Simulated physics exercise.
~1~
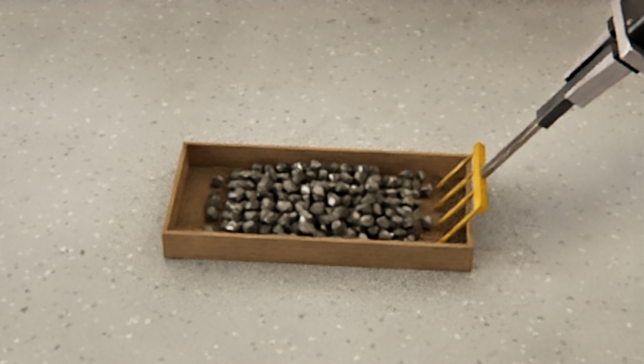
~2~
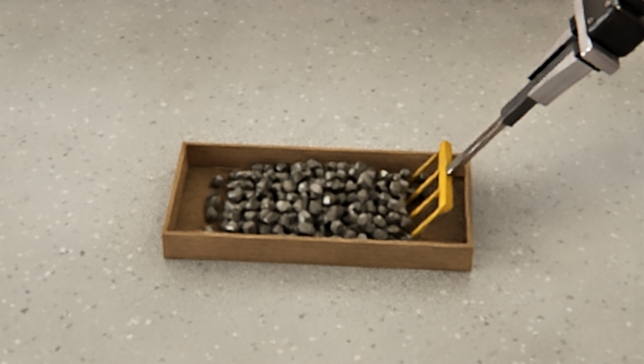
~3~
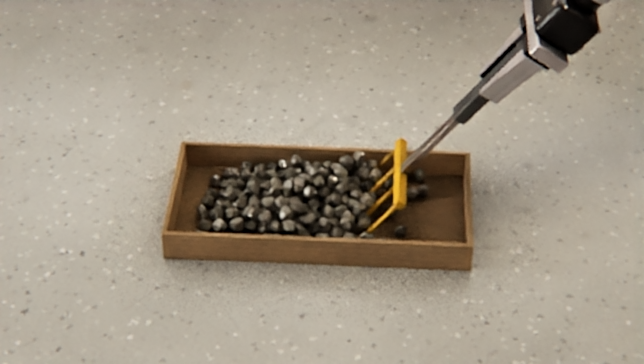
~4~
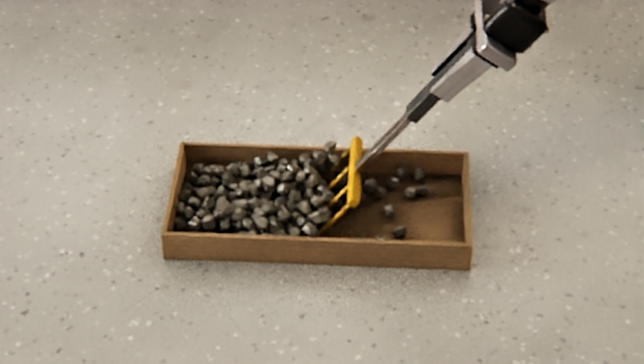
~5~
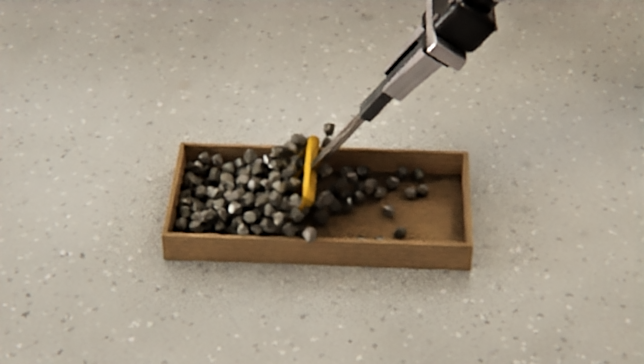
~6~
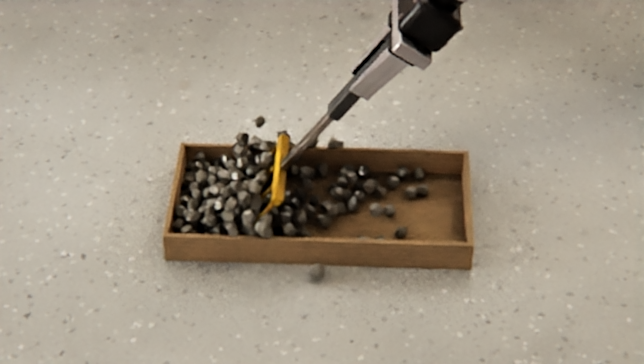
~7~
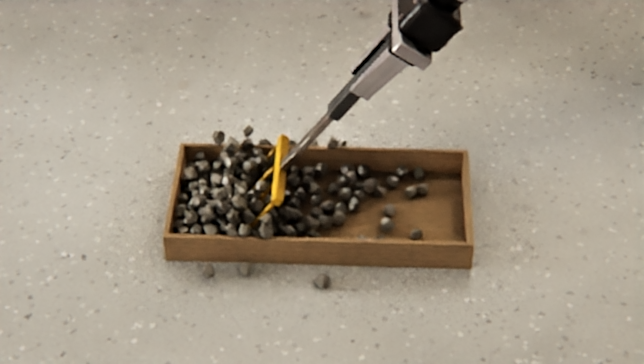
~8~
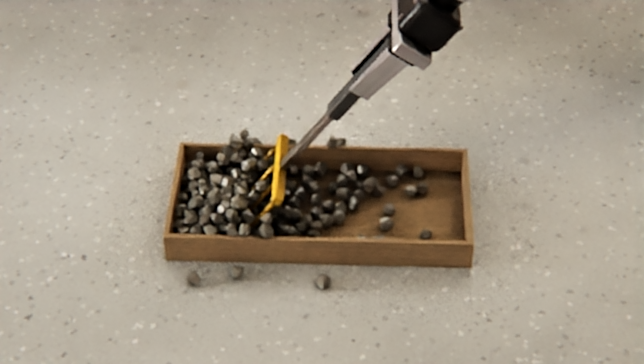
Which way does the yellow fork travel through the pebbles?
The fork moves to the left, from the right end of the trough to a spot left of its middle.
